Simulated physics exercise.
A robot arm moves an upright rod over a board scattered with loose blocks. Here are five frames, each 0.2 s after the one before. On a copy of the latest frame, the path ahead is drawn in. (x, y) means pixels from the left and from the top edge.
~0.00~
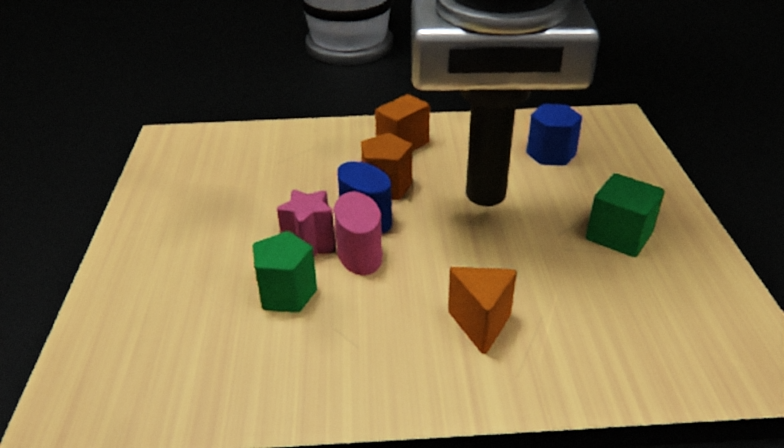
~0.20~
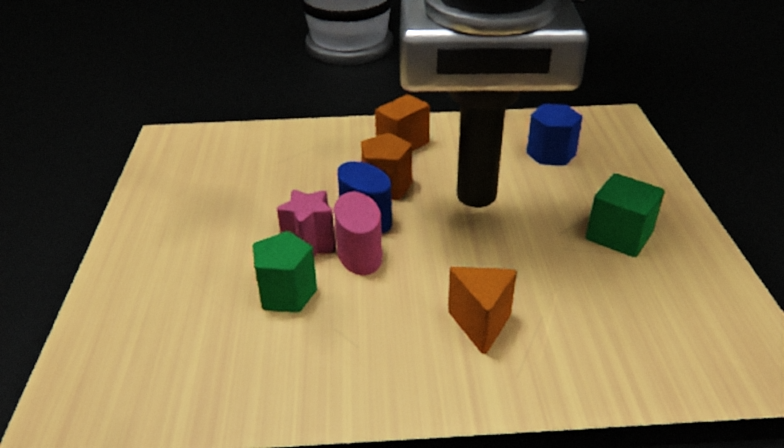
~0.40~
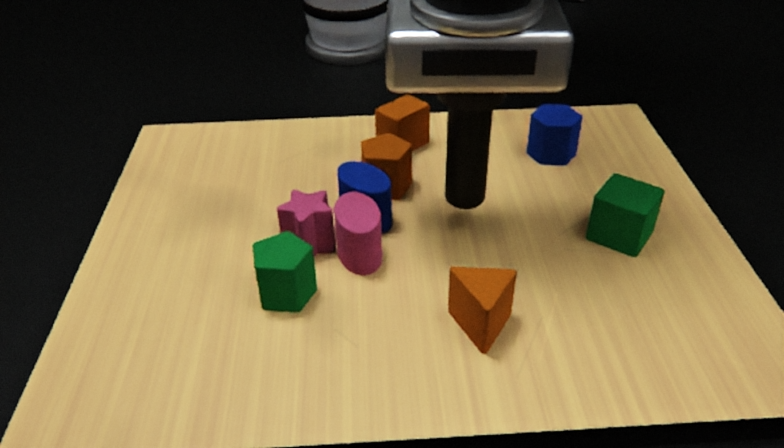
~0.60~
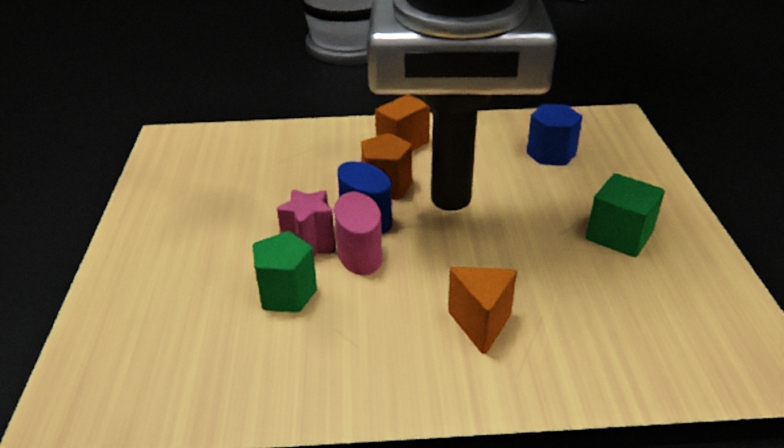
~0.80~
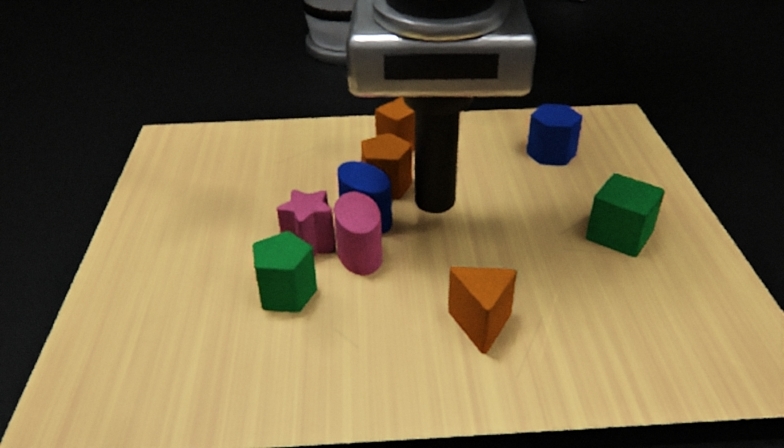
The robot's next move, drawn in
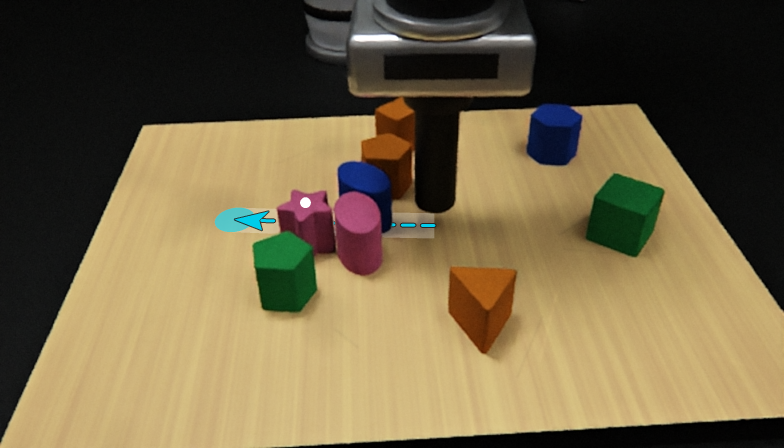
A robot arm slid its upright black rod steadily left across a wooden board, drawing close to a cluster of orange, blue, pink and green blocks, while none of the blocks moved.
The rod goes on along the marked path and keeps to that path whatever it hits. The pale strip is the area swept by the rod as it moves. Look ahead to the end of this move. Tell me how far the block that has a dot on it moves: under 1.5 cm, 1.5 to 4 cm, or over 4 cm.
Final distance: Less than 1.5 cm.
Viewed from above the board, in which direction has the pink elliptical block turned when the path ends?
It ends up turned anticlockwise.
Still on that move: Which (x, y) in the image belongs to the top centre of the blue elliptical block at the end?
At pixel (288, 157).
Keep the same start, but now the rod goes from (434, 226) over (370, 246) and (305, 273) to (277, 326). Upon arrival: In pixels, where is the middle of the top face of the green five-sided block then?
Near (163, 322).
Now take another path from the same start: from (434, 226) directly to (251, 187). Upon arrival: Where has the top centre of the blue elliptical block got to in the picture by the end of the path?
It sits at (199, 147).
The line goes from (434, 226) to (235, 220); the dot is on the pink star.
What follows on the original path. One third of the way, rod at (366, 202); pink elliptical block at (352, 212), turned 15° anticlockwise; blue elliptical block at (328, 168), turned 30° clockwise.
Two thirds of the way, rod at (297, 200); pink star at (293, 205); pink elliptical block at (349, 213), turned 25° anticlockwise; blue elliptical block at (292, 158), turned 110° clockwise.
At the end, rod at (230, 197); pink star at (291, 205), turned 15° anticlockwise; pink elliptical block at (349, 213), turned 25° anticlockwise; blue elliptical block at (288, 157), turned 125° clockwise; orange five-sided block unmoved.
